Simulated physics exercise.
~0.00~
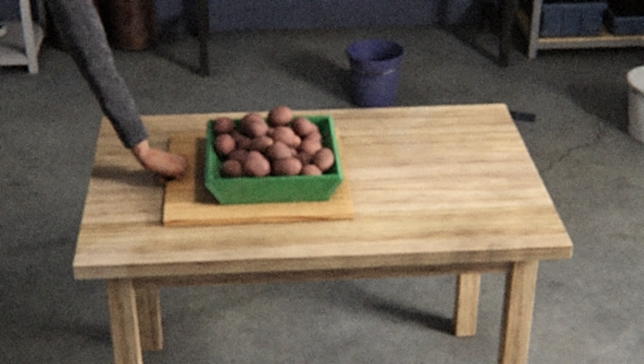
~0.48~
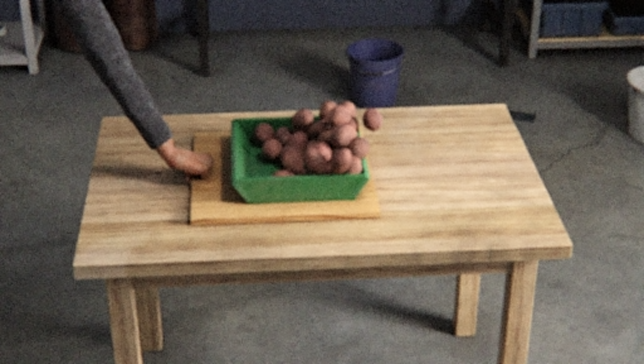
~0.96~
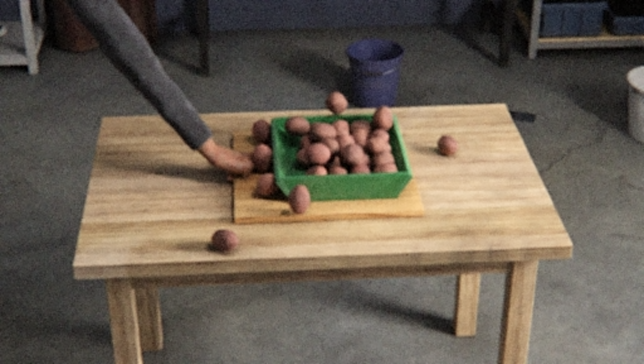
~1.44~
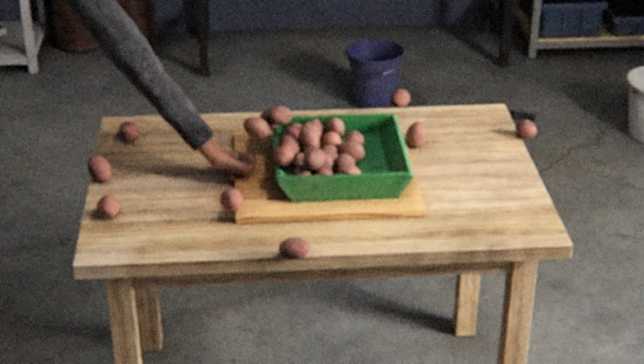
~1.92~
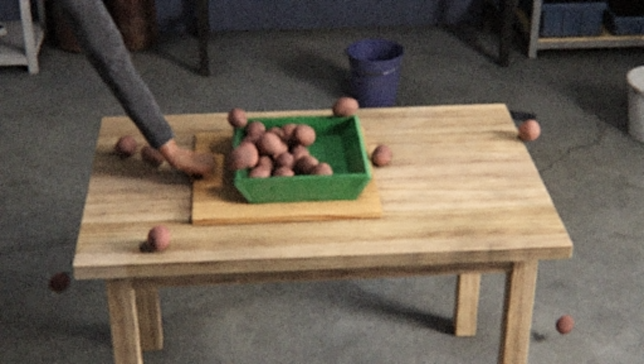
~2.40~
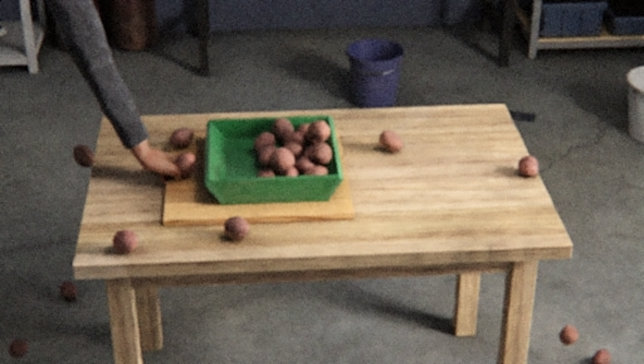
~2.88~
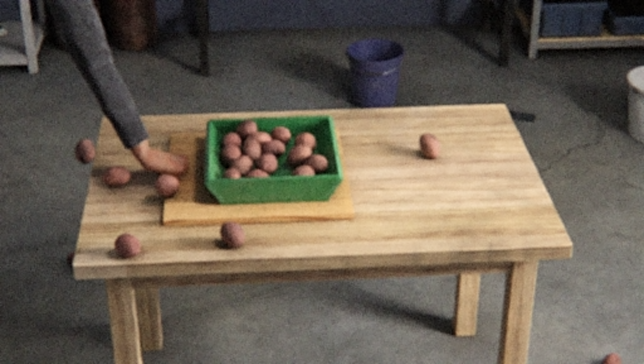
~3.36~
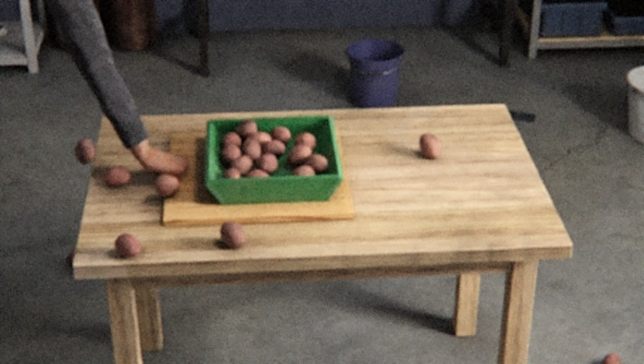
A hand slides a board right and back, scattering many potatoes from its green container.
